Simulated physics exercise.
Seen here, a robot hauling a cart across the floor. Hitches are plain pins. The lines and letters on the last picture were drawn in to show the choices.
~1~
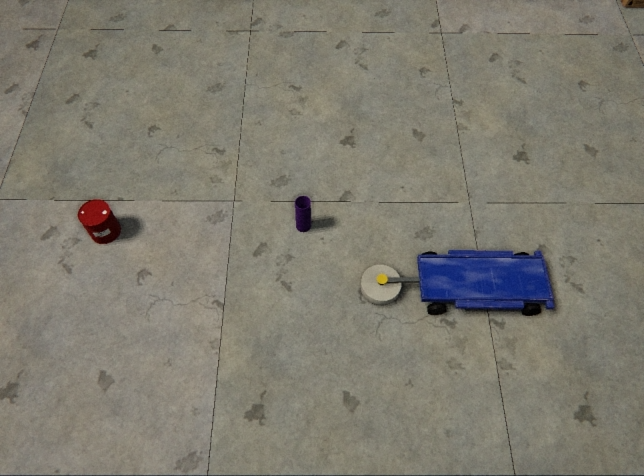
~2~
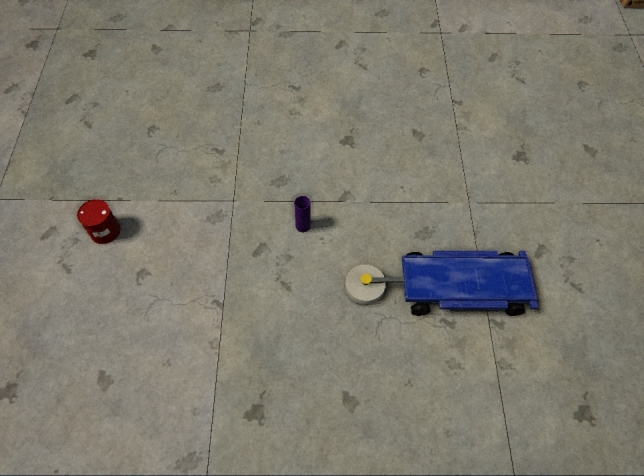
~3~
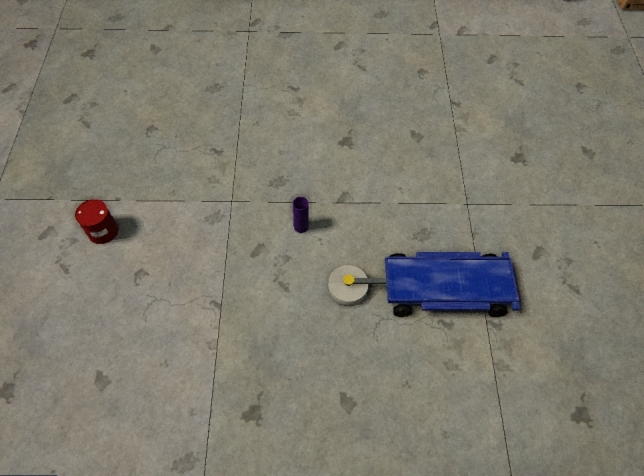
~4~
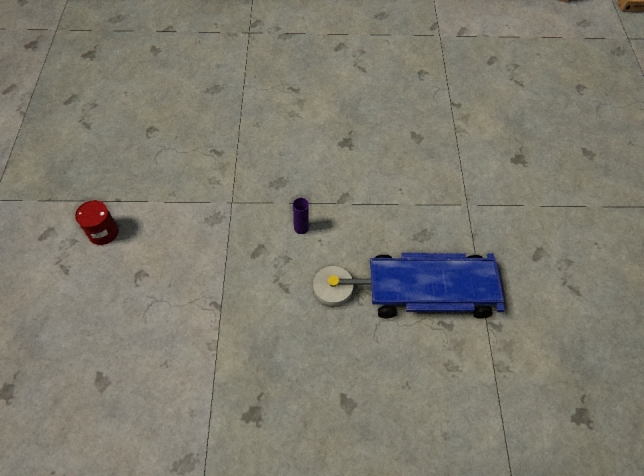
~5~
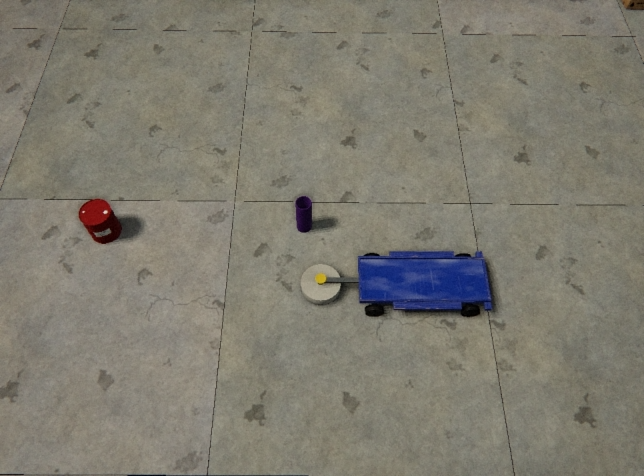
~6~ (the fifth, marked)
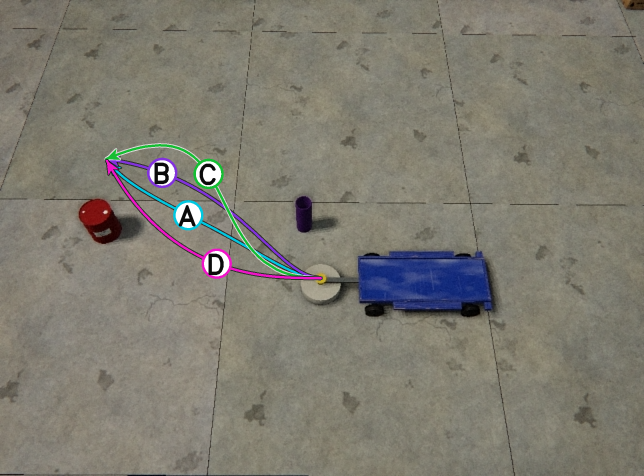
A round, pale robot pulled a flat blue cart slowly to the left across the tiled floor, passing below a small purple post, while a red keg stood still farther left.
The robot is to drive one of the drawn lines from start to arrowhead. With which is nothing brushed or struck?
The robot should drive A.
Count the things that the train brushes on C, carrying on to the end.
One.
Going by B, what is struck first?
First the purple post.
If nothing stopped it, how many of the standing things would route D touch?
One.
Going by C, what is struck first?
It meets the purple post.
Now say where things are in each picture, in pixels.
In the first frame, red keg (106, 231); purple post (304, 226); robot (381, 283).
In the second frame, robot (365, 283); blue cart (468, 278); red keg (105, 231).
In the third frame, robot (348, 284); blue cart (451, 279); red keg (103, 231).
In the fourth frame, robot (333, 285); blue cart (435, 281); red keg (103, 232).
In the fifth frame, robot (321, 283); blue cart (423, 279); red keg (107, 231); purple post (304, 226).
On the marked copy, A from (321, 278) via (206, 224) to (108, 162); B from (321, 278) via (218, 202) to (106, 159); C from (321, 278) via (217, 189) to (106, 159); D from (321, 278) via (180, 245) to (107, 161).
Taking A. A third of the way, robot (235, 245), cart (327, 267).
Two thirds of the way, robot (160, 205), cart (240, 235).
When it is over, robot (109, 165), cart (174, 202); nothing has been touched.
As for the rest, B meets the purple post; C meets the purple post; D meets the red keg.
